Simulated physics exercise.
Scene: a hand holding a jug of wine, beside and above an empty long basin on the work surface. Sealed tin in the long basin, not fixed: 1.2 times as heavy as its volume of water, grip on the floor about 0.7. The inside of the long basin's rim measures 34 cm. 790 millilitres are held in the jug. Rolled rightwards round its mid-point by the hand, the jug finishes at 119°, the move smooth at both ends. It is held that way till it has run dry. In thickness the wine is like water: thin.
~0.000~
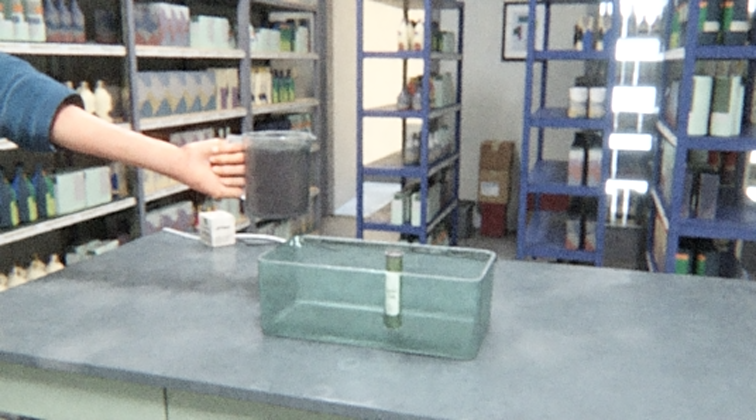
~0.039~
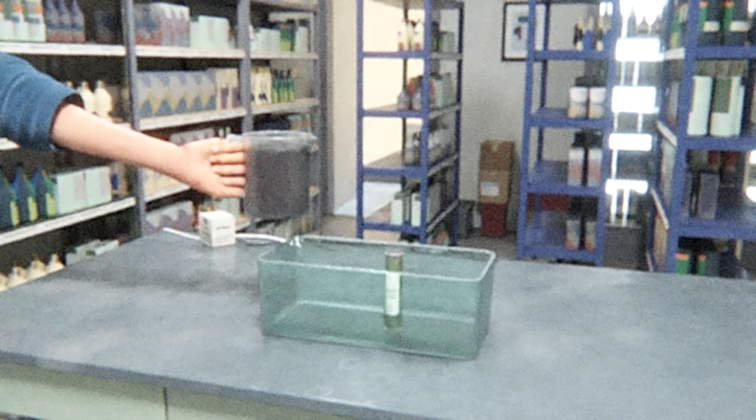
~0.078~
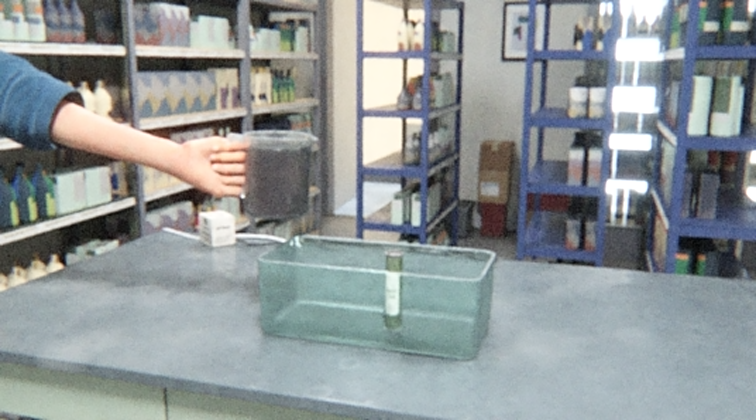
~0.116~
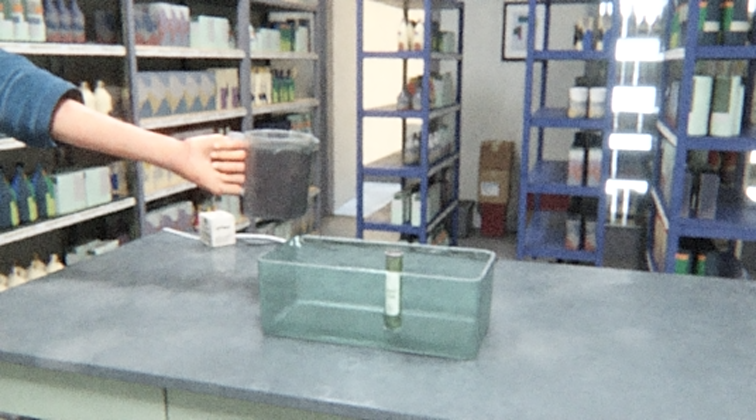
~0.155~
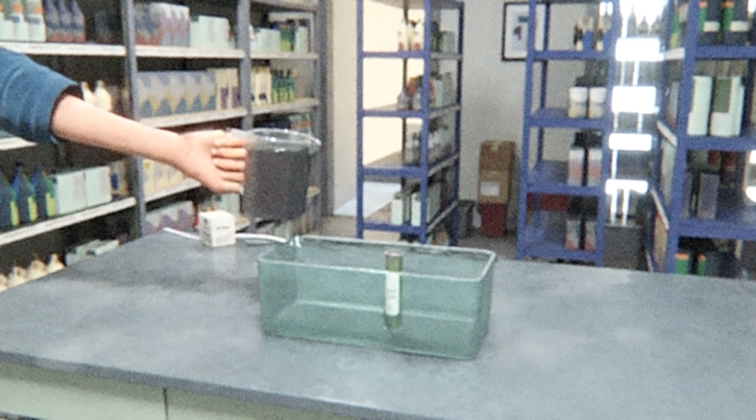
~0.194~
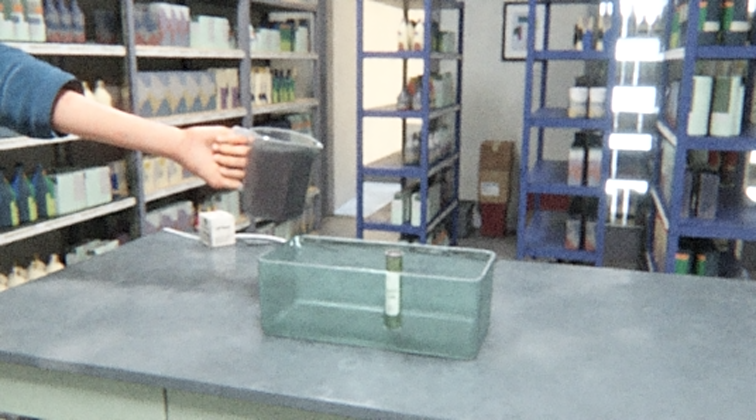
A hand reaching in from the left, in a blue sleeve, holds a clear jug of dark liquid beside and above an empty, greenish see-through basin on a grey work surface. Seen from slightly above in a shop-like room with stocked shelves, a small white box sits behind the basin and a slim pale-labelled tin stands by it. The hand slowly tilts the jug slightly rightwards, while the camera stays still.
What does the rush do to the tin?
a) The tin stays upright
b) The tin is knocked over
The tin stays upright (a).
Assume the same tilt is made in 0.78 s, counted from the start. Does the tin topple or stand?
In that case the tin stays vertical.
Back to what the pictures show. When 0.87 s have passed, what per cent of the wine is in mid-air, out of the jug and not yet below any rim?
Estimated airborne part: Roughly 14 per cent.
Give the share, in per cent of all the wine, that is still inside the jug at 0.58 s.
Still held: Roughly 78 % of the total.
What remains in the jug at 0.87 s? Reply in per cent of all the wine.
16 in a hundred, give or take.
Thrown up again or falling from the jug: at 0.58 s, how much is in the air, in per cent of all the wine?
Near 16 per cent at that moment.
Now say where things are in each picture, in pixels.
In the first picture, tilt 0°; pouring edge (315, 138); surface from (250, 146) to (308, 148); the long basin's rim runs from (277, 248) to (488, 267); the tin's top is at (394, 257).
In the second picture, tilt 0°; pouring edge (316, 138); surface from (250, 146) to (308, 148).
In the third picture, tilt 2°; pouring edge (316, 139); surface from (251, 145) to (308, 149).
In the fourth picture, tilt 4°; pouring edge (318, 141); surface from (252, 145) to (310, 149).
In the fifth picture, tilt 7°; pouring edge (319, 144); surface from (253, 145) to (311, 150).
In the sixth picture, tilt 11°; pouring edge (321, 147); surface from (254, 147) to (314, 151).
After 0.58 s the tilt is 76° and 77 per cent is still to pour; the tin stands where it began.
After 0.87 s the tilt is 115° and 17 per cent is still to pour; the tin stands where it began.
After 1.17 s the tilt is 119° and 0 per cent is still to pour; the tin stands where it began.
After 1.49 s the tilt is 119° and 0 per cent is still to pour; the tin stands where it began.
In the end the tin stands where it began.
